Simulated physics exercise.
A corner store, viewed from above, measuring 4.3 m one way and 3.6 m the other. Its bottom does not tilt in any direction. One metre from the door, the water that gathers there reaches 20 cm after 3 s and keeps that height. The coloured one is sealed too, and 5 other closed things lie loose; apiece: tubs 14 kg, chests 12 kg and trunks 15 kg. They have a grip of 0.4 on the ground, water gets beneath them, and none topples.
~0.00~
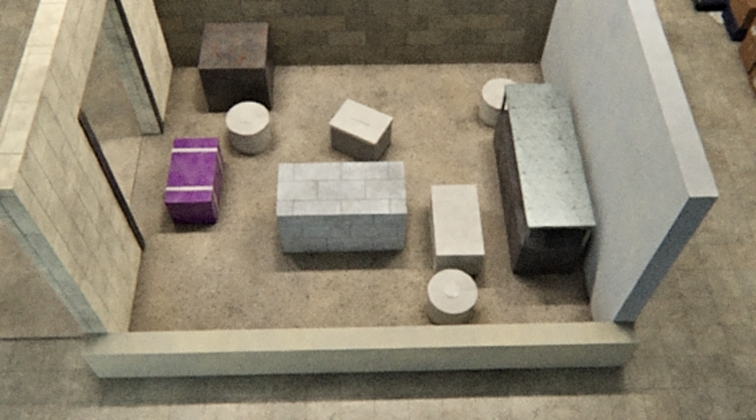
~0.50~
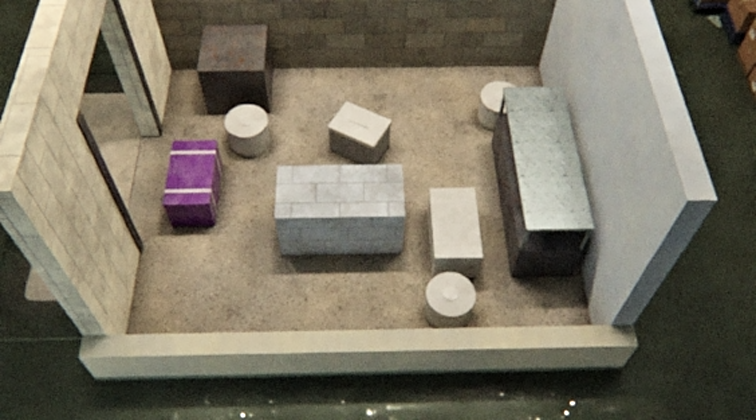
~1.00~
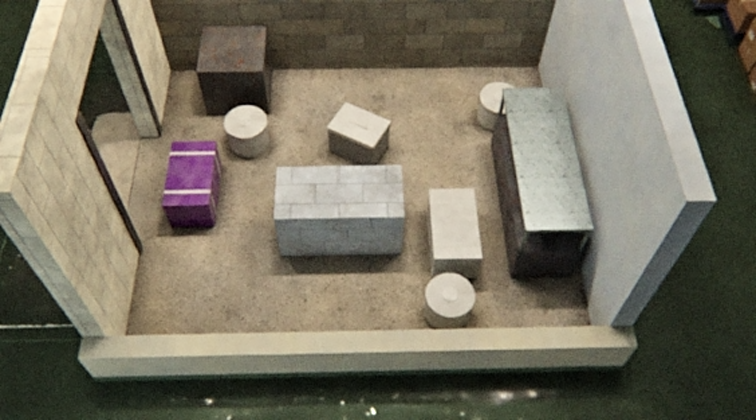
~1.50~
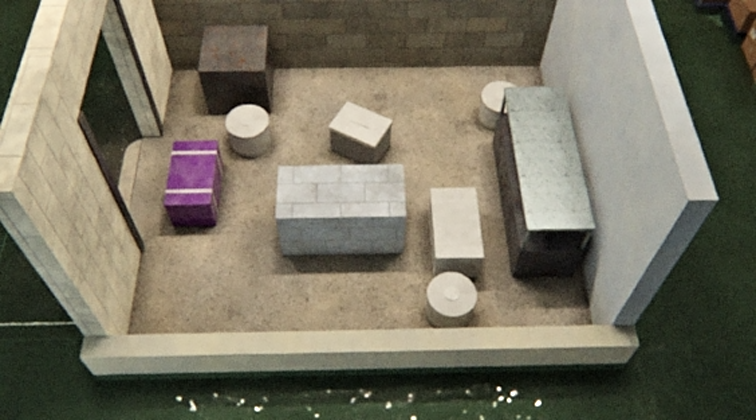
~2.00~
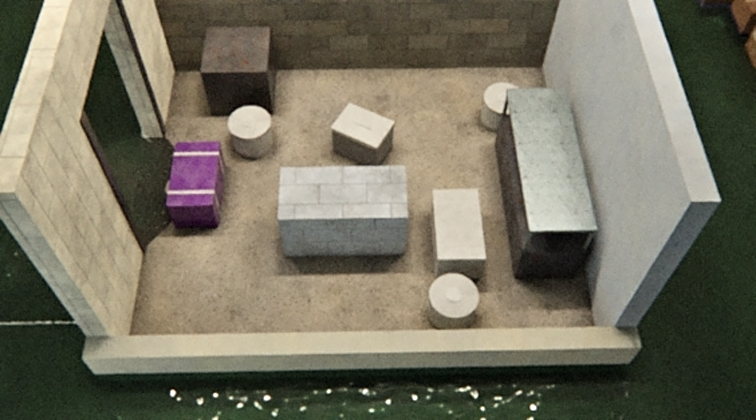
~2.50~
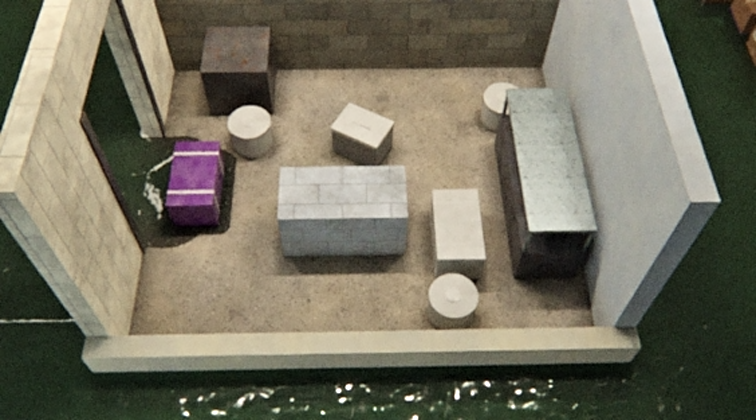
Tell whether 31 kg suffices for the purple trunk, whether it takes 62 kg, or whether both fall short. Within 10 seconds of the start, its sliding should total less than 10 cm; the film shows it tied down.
Neither figure is adequate.
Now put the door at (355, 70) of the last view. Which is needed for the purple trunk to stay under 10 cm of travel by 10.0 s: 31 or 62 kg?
Okay, so only the heavy mass does.
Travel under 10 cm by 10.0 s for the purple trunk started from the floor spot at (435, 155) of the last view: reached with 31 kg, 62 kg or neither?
It turns out that the heavier alone succeeds.
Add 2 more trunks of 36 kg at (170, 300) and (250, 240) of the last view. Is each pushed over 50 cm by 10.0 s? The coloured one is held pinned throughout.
The first is further, the second not as far.
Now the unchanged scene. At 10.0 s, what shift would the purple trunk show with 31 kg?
60 cm.
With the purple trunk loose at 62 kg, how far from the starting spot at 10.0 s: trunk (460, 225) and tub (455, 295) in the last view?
First 40 cm, then 60 cm.
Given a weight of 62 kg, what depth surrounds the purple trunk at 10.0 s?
Roughly 9 cm.
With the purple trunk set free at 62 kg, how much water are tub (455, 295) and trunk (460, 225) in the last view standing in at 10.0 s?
Around 11 cm and 9 cm.
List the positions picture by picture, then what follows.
The purple trunk at (192, 169), on the bottom; water covers 0.0 m2; 0 of 6 have shifted, in the first frame.
The purple trunk at (190, 171), on the bottom; 0.0 m2 under water; 0 of 6 have shifted, in the second frame.
The purple trunk at (190, 172), on the bottom; water covers 0.0 m2; 0 of 6 have shifted, in the third frame.
The purple trunk at (191, 172), on the bottom; water covers 0.0 m2; 0 of 6 have shifted, in the fourth frame.
The purple trunk at (194, 173) rests on the ground; water covers 0.2 m2; 0 of 6 have shifted, in the fifth frame.
The purple trunk at (193, 173) rests on the ground; water covers 0.5 m2; 0 of 6 have shifted, in the sixth frame.
After 3.5 s the purple trunk would be 55 cm from its start with 31 kg and 9 cm from its start with 62 kg; 7 cm of water round it then.
After 4.5 s the purple trunk would be 69 cm from its start with 31 kg and 45 cm from its start with 62 kg; 8 cm of water round it then.
After 7.0 s the purple trunk would be 69 cm from its start with 31 kg and 55 cm from its start with 62 kg; 8 cm of water round it then.
After 10.0 s the purple trunk would be 69 cm from its start with 31 kg and 60 cm from its start with 62 kg; 9 cm of water round it then.
